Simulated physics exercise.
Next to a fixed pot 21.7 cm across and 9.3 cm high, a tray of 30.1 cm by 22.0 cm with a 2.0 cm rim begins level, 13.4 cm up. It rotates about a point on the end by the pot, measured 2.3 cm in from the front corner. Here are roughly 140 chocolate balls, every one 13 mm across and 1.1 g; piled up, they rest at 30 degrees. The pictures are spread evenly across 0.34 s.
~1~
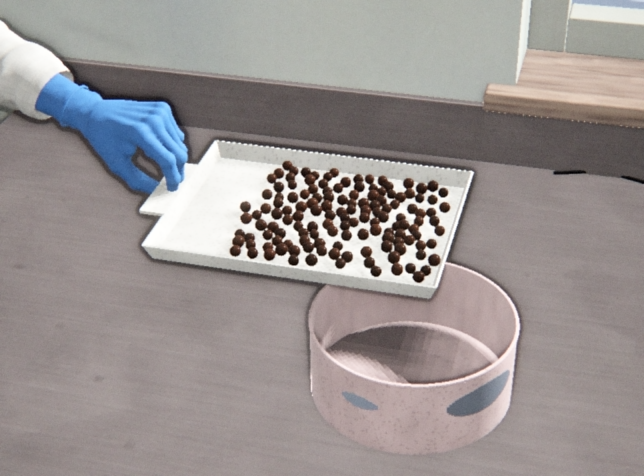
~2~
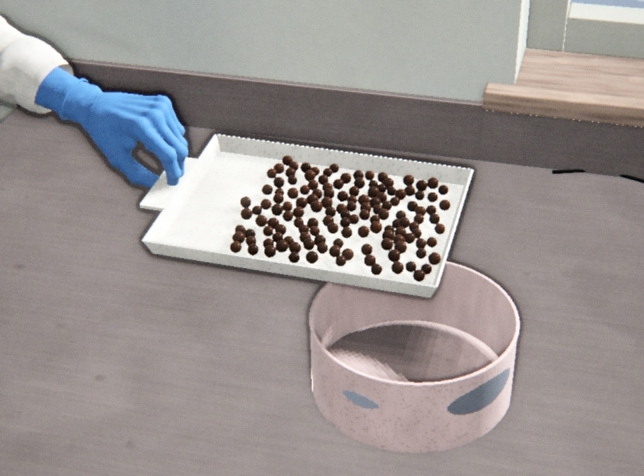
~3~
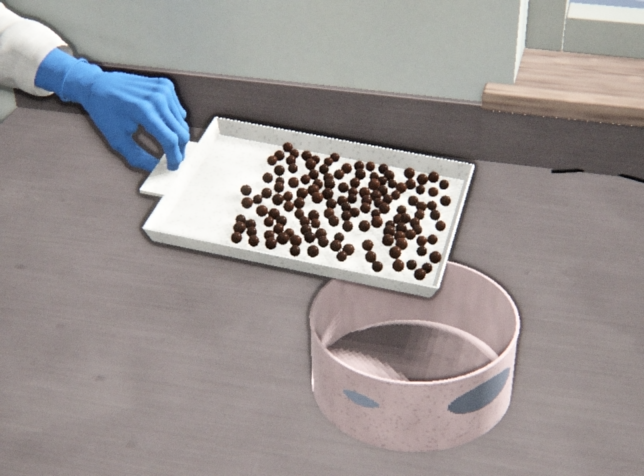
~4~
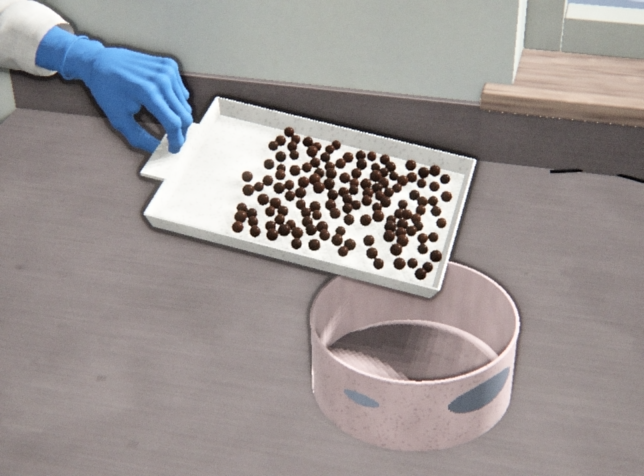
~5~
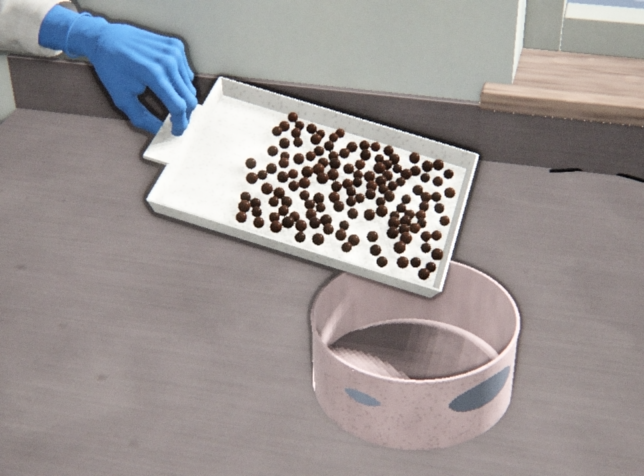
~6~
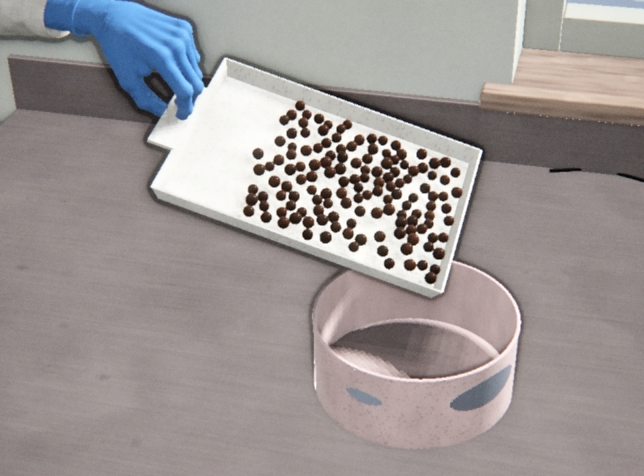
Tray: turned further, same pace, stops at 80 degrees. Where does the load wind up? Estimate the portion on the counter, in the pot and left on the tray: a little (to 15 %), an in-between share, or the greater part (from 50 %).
Counter: A little; pot: The greater part; tray: A little.
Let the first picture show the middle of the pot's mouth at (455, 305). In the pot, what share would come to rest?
I'd expect near 100 per cent.
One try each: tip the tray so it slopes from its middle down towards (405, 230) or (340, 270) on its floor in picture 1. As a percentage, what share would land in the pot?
45 and 95 %.
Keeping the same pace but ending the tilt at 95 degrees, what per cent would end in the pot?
In that case it comes to about 100 in a hundred.
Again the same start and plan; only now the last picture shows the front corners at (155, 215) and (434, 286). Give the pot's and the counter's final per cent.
Split: Pot = 95, counter = 5.
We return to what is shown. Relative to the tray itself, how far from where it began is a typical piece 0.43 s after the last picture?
Displacement on the tray: Roughly 8 cm.
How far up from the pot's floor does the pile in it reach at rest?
Roughly 3.0 cm up.
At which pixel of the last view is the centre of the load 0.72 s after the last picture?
My estimate is roughly (449, 244).
Then, 0.43 s after the last picture, tilt 48 degrees; the tray holds 100 %, the pot 0 %.
Then, 0.72 s after the last picture, tilt 68 degrees; the tray holds 80 %, the pot 15 %.
Then, 1.11 s after the last picture, tilt 80 degrees; the tray holds 10 %, the pot 85 %.
In the end, counter 0 %, pot 100 %, tray 0 %.
